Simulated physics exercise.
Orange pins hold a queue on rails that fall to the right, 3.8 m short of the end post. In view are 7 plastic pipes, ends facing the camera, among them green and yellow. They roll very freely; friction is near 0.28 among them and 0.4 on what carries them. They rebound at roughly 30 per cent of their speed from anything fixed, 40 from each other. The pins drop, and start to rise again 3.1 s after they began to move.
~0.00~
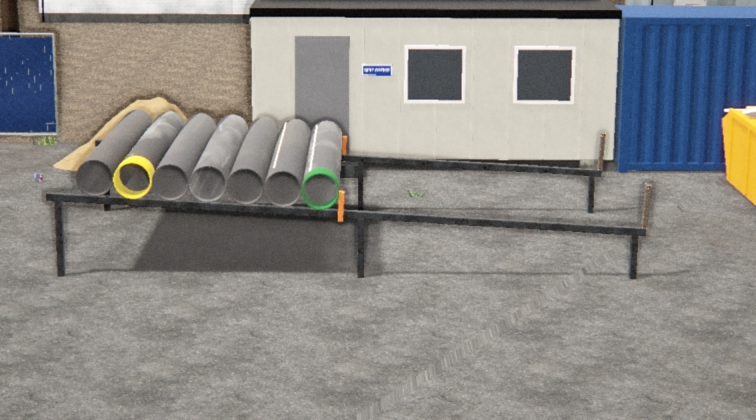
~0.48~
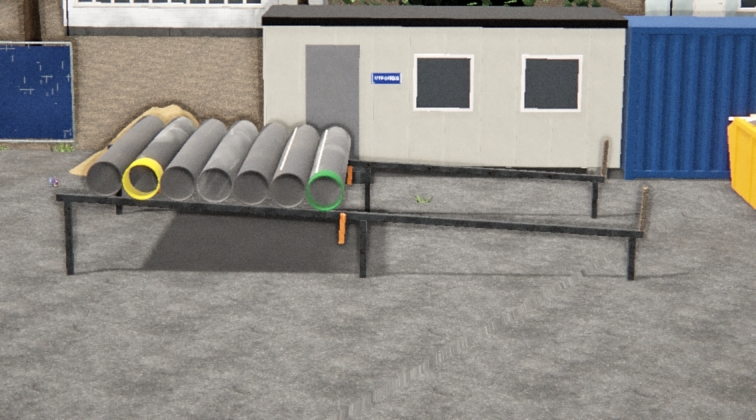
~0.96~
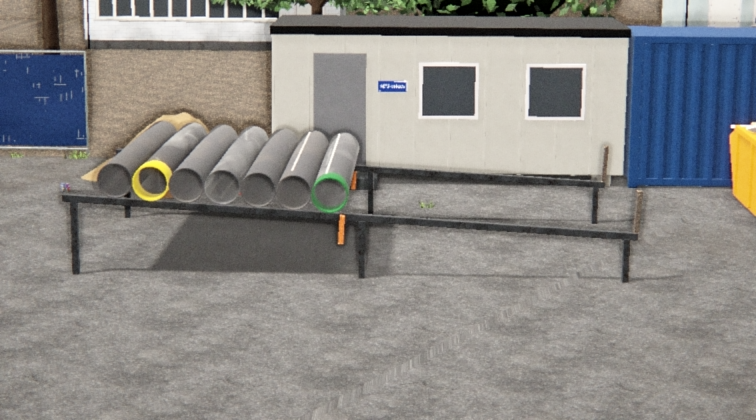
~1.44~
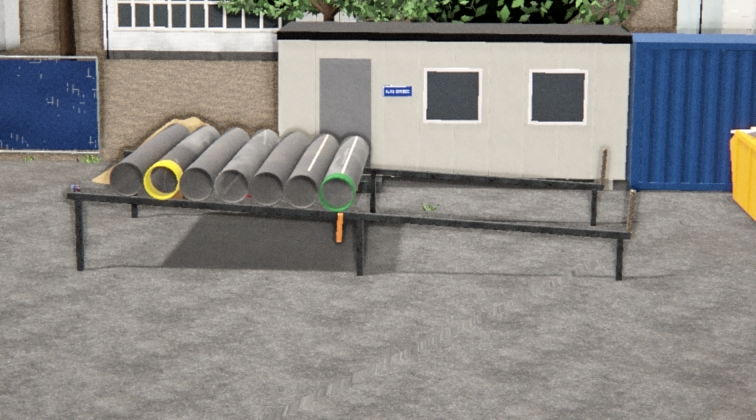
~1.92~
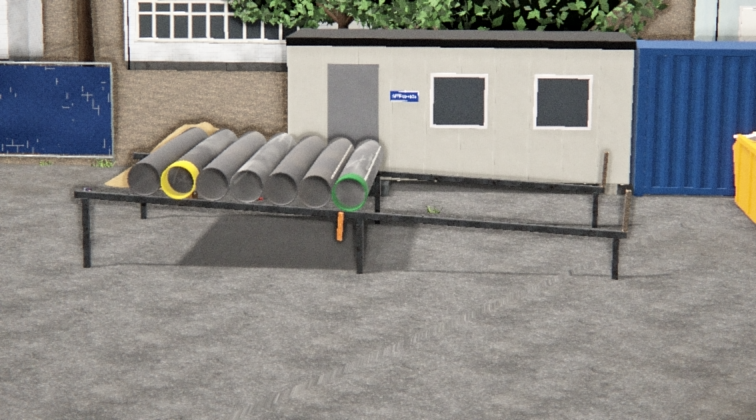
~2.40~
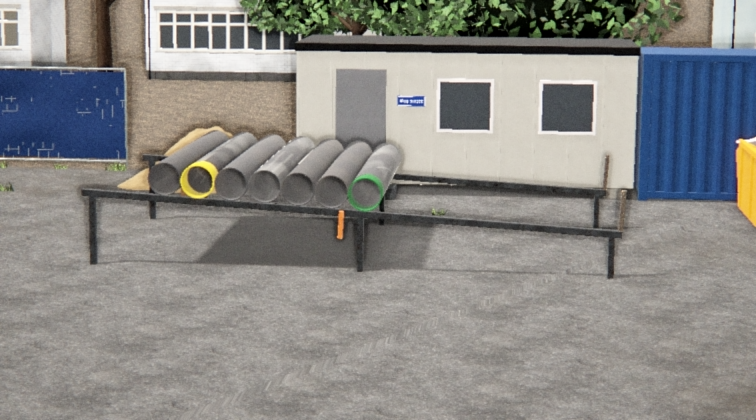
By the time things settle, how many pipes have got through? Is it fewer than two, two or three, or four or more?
Out of 7: Two or three.
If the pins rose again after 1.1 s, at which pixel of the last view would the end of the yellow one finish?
Around (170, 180).
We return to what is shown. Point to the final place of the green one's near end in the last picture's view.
Near (603, 213).
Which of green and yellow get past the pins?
Green runs down the rack; yellow stays behind the pins.
Then, 2.9 s in, green is on the rails, 55 cm below the pins, rolling right; yellow is on the rails, 175 cm above the pins, rolling right; 2 through so far.
Then, 3.4 s in, green is on the rails, 90 cm below the pins, rolling right; yellow is on the rails, 150 cm above the pins, rolling right; 2 through so far.
Then, 4.0 s in, green is on the rails, 135 cm below the pins, rolling right; yellow is on the rails, 130 cm above the pins, rolling right; 3 through so far.
In the end (7.1 s), green is on the rails, 350 cm below the pins; yellow is on the rails, 120 cm above the pins; 3 through so far.
